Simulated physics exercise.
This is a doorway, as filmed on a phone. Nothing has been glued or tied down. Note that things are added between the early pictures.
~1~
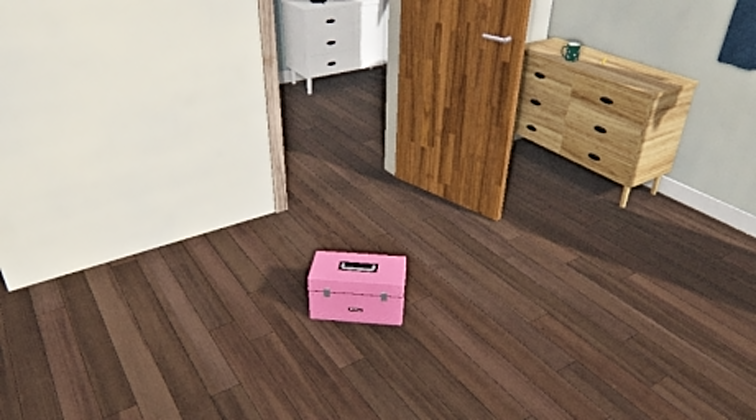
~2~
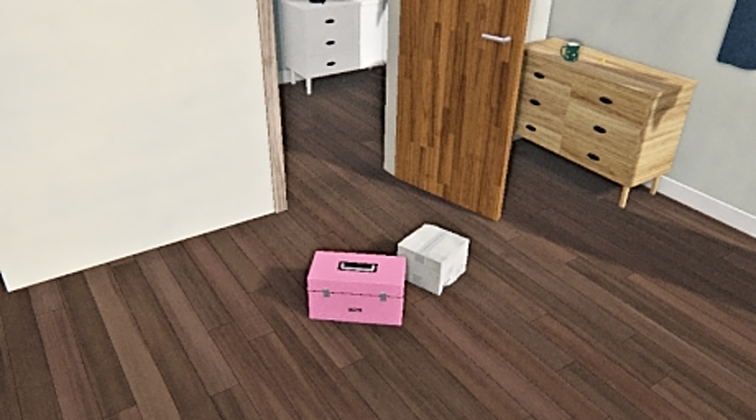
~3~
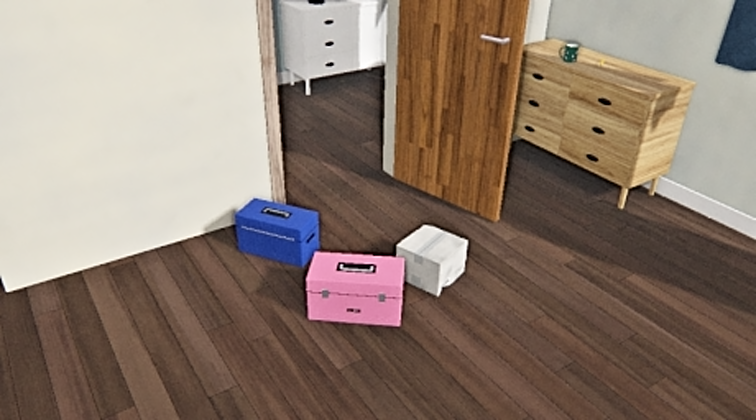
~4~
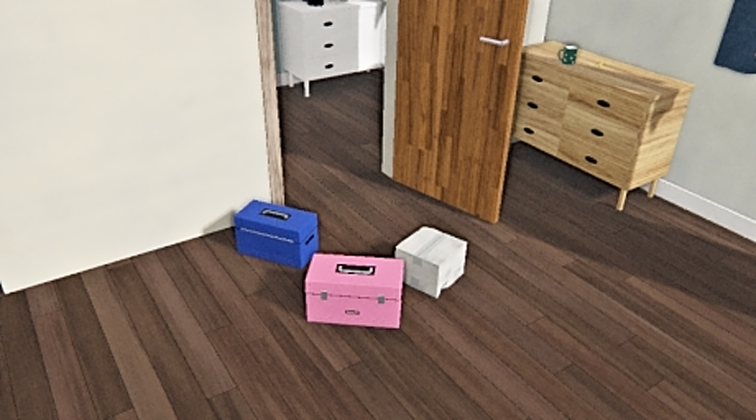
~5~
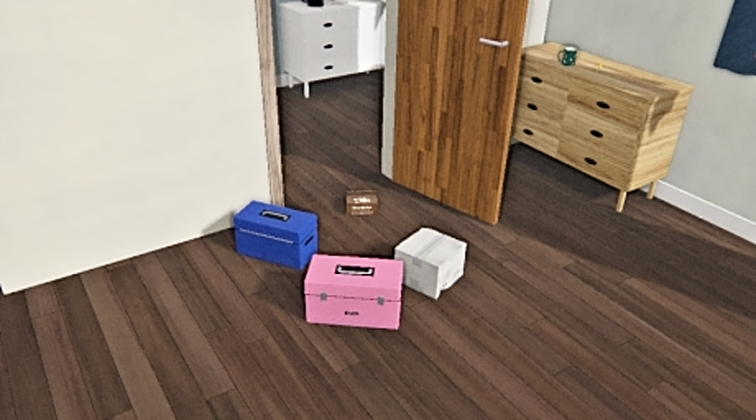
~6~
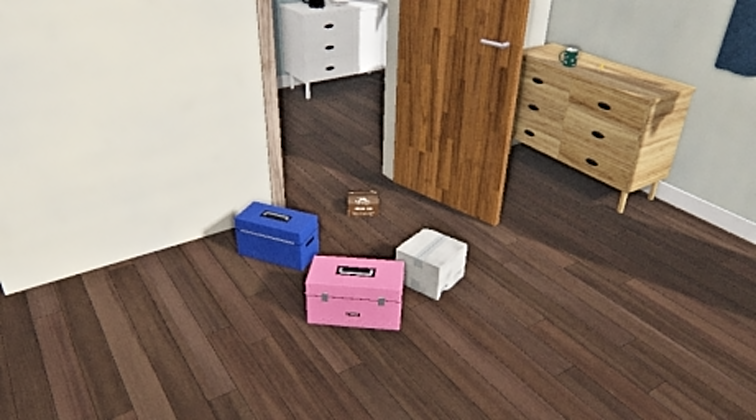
Wooden door standing wide open and still as a white box, blue toolbox and small brown box appear around a pink toolbox.
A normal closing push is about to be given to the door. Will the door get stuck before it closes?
No - okay, the door ends up flush with the frame.
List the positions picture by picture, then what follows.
Door wide open and still, in the first picture.
Door wide open and still; pink toolbox (358, 288), in the second picture.
Door wide open and still; white box (431, 259); pink toolbox (357, 289), in the third picture.
Door wide open and still; blue toolbox (277, 234); white box (430, 260), in the fourth picture.
Door wide open and still; pink toolbox (355, 291); blue toolbox (276, 234), in the fifth picture.
Door wide open and still; brown box (363, 204); white box (431, 262), in the sixth picture.
Then, 0.90 s past the last view, open by 81°.
Then, 1.80 s past the last view, open by 43°; brown box displaced a little near (360, 203).
Then, 2.30 s past the last view, open by 22°; brown box displaced about its own width near (342, 196).
Then, 2.70 s past the last view, open by 7°; brown box displaced about its own width near (332, 189).
Finally, open by 0°; moved from the start, brown box; the other 3 still in place. Final places as the last picture's camera would see them, brown box near (327, 185).
